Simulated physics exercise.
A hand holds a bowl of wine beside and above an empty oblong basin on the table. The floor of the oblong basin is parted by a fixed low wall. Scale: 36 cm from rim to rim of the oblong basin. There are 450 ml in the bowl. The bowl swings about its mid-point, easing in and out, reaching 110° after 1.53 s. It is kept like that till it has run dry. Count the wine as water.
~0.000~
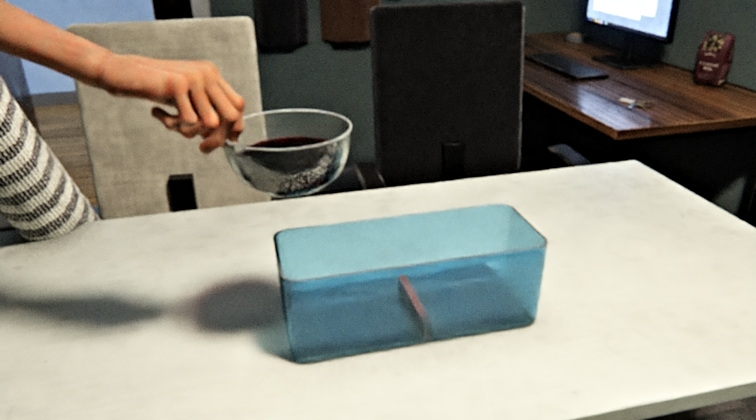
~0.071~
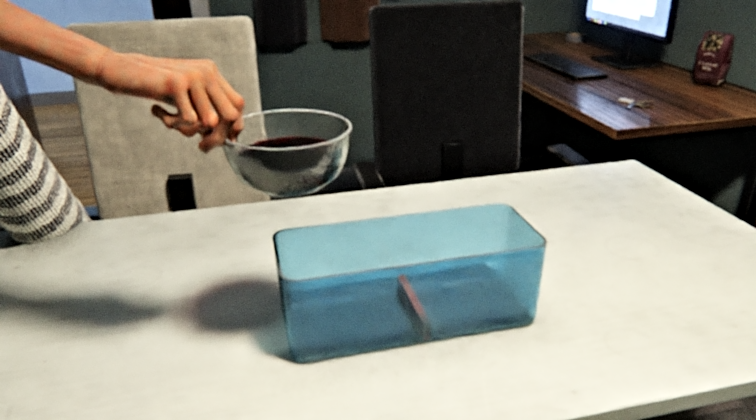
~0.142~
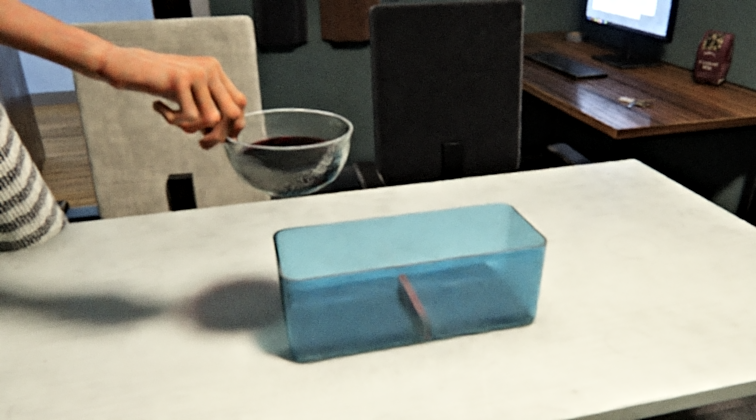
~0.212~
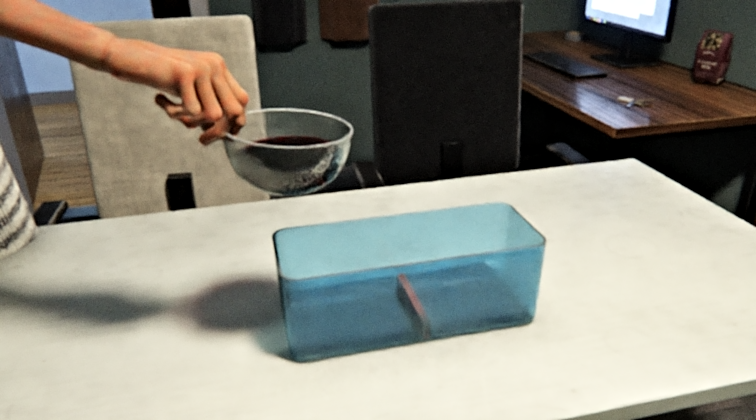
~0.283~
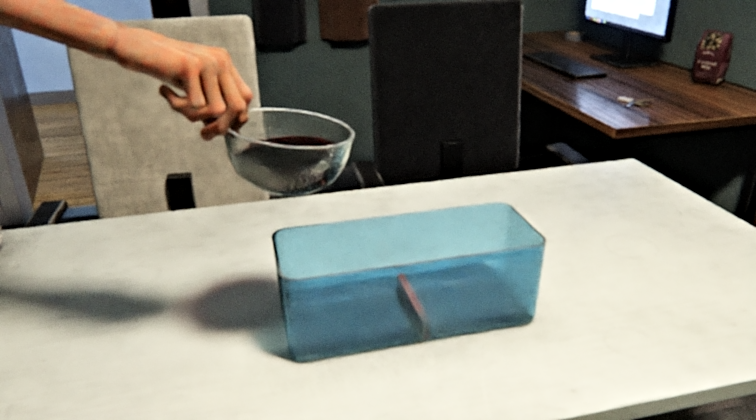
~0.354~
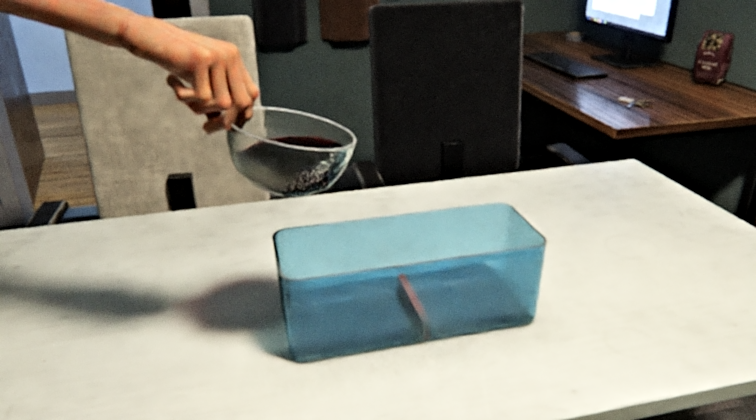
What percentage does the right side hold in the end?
Roughly 6 per cent is past the wall.
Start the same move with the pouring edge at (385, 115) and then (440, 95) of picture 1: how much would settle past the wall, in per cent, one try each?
First 65, then 90 per cent.
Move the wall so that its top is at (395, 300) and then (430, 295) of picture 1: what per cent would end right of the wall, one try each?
First 50, then 10 per cent.
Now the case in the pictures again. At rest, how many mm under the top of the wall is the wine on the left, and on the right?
Left about 12 mm, right about 28 mm.
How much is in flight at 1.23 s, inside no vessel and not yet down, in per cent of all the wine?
About 7 per cent.
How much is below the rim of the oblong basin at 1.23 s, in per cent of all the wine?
About 90 per cent.
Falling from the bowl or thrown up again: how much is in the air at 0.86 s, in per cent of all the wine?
Some 30 per cent.
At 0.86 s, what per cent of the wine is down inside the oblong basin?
Some 14 per cent.
Then, 0.86 s in, the tilt is 65° and 57 per cent is still to pour, 14 is left of the wall and 0 right of it.
Then, 1.23 s in, the tilt is 100° and 2 per cent is still to pour, 88 is left of the wall and 3 right of it.
Then, 1.61 s in, the tilt is 110° and 0 per cent is still to pour, 93 is left of the wall and 6 right of it.
Then, 2.03 s in, the tilt is 110° and 0 per cent is still to pour, 93 is left of the wall and 6 right of it.
Finally, 93 per cent lies left of the wall, 6 right of it and 0 outside.
